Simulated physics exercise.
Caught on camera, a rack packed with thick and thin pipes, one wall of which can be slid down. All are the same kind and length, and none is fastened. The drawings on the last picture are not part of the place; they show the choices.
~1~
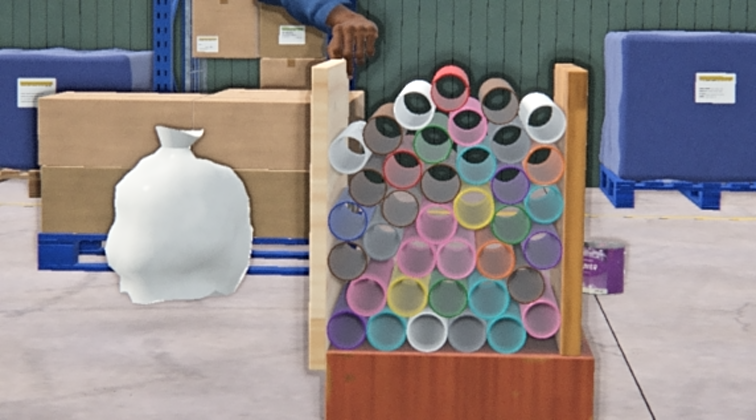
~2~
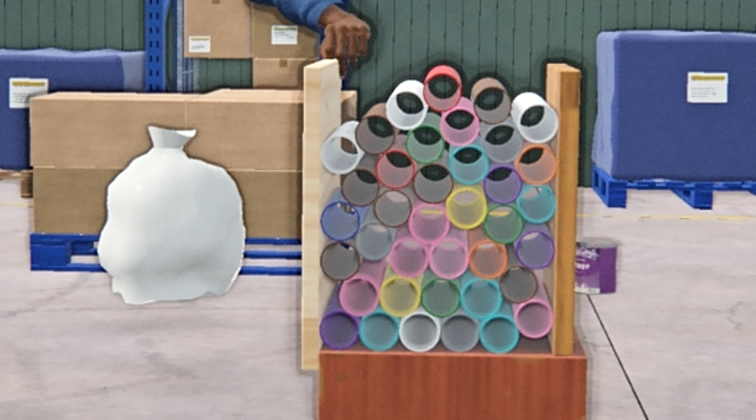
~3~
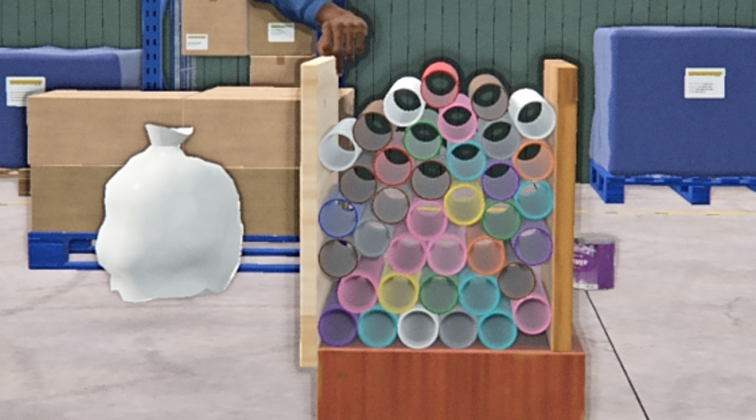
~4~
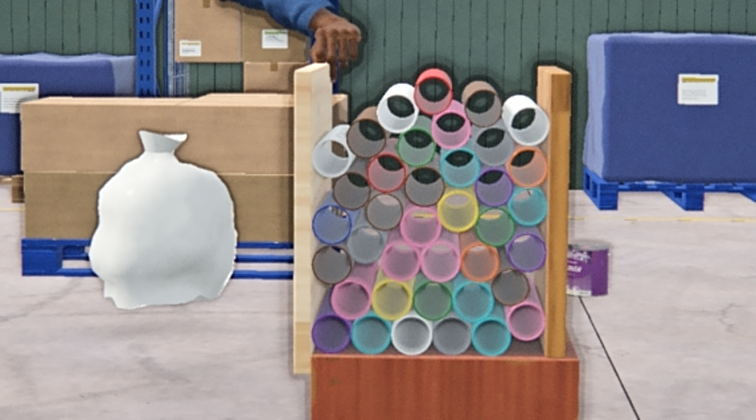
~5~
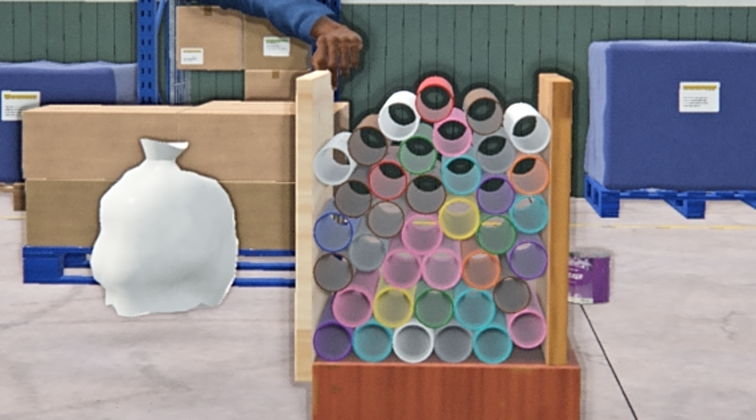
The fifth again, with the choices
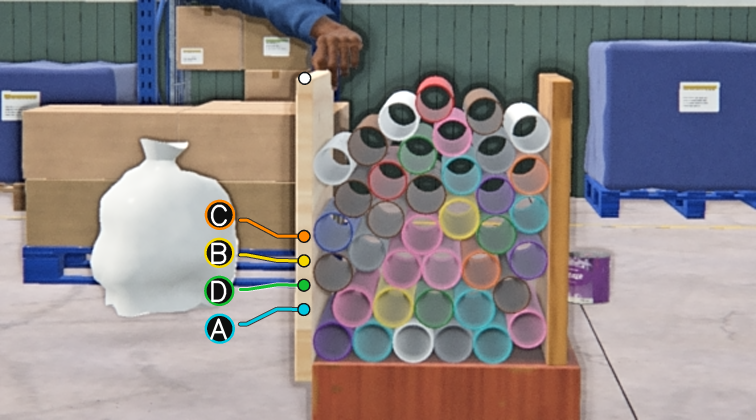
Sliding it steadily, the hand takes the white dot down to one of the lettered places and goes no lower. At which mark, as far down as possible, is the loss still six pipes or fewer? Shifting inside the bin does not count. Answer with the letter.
The answer is mark C.
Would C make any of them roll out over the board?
At C: Yes.
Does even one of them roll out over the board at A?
Yes, at A.
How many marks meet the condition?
The number is one.
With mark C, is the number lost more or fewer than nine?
It loses fewer than nine.
On the marked copy, A at (304, 310); B at (304, 261); C at (304, 236); D at (304, 286); the white dot at (305, 79).
Taking C. A third of the way, top of the board (313, 147).
Two thirds of the way, top of the board (313, 225).
When it is over, top of the board (313, 235), three out over the board.
As for the rest, A more than six out over the board; B more than six out over the board; D more than six out over the board.
